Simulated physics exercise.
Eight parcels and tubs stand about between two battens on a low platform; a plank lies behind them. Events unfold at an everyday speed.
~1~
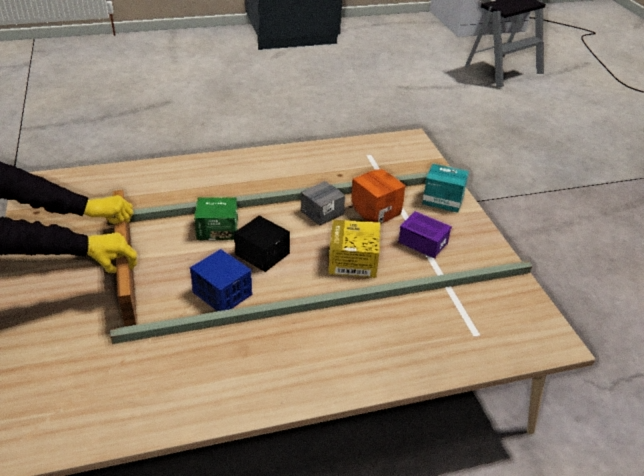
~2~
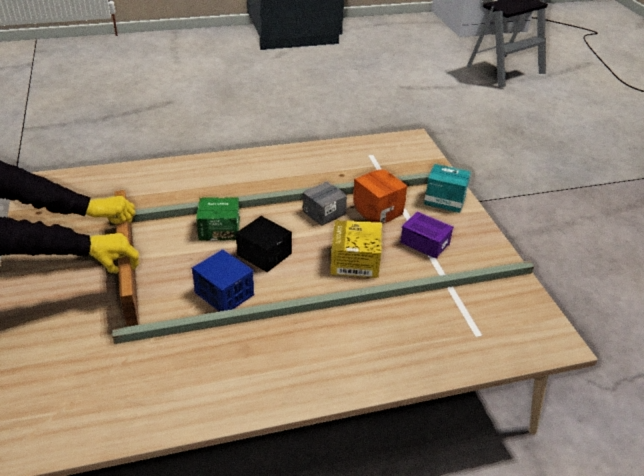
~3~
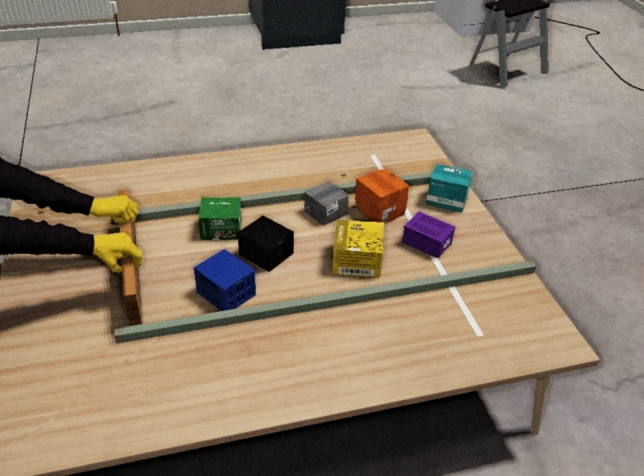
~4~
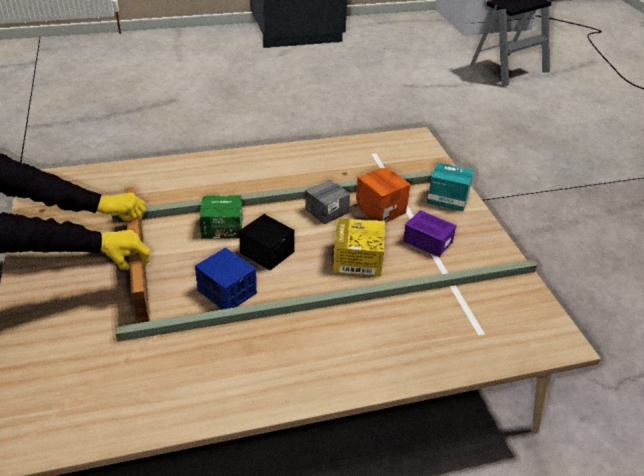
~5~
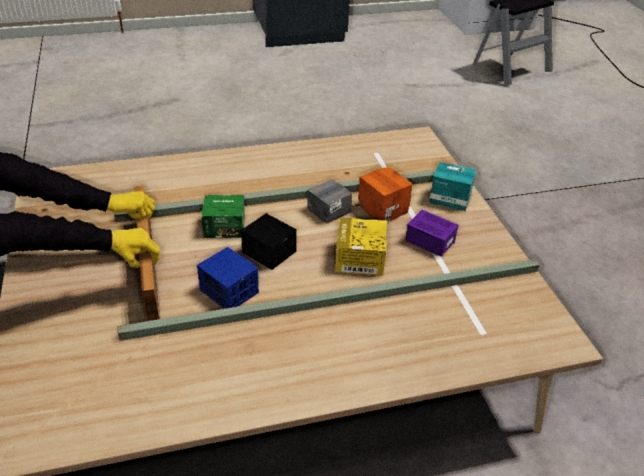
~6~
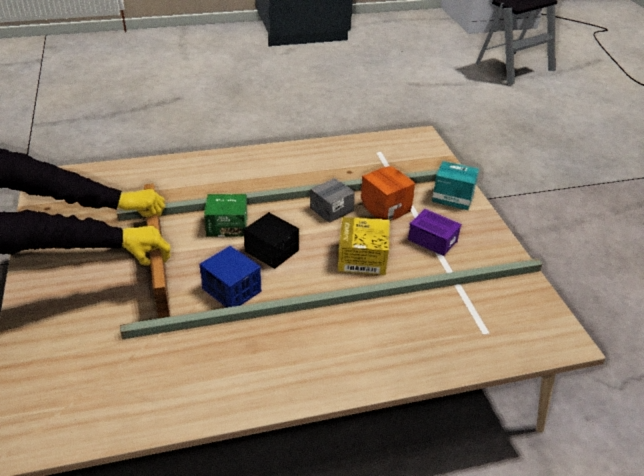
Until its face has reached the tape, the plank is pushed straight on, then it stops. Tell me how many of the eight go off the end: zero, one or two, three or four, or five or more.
Three, maybe four go over.
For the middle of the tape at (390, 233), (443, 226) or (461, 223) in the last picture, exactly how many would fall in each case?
Respectively, 1, 3 and 5.
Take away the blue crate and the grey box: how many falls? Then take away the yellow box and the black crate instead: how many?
Fallen: 1 in the first try, 2 in the other.
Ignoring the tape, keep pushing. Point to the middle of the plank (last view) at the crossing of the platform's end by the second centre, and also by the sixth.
For the first, roughly (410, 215); for the next, roughly (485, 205).
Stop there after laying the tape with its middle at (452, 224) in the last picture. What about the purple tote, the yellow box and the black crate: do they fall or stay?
Short version: The purple tote heads down, the yellow box heads down, the black crate sits tight.
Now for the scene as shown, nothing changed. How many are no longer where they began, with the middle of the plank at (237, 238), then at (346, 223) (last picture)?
It comes to 2 for the first spot, 8 for the other.
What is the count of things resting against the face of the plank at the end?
Contact count: 3.
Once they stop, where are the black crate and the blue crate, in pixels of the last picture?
In the last picture, roughly (445, 221) and (464, 250).
A little later, none off yet; turquoise parcel at rest near (455, 185); purple tote at rest near (434, 232); orange parcel at rest near (387, 194).
Next, none off yet; turquoise parcel at rest near (455, 185); purple tote shifted a little near (448, 232); orange parcel shifted about its own width near (415, 192).
When it is over, the number that fall off is three or four; down, orange parcel, purple tote and turquoise parcel.
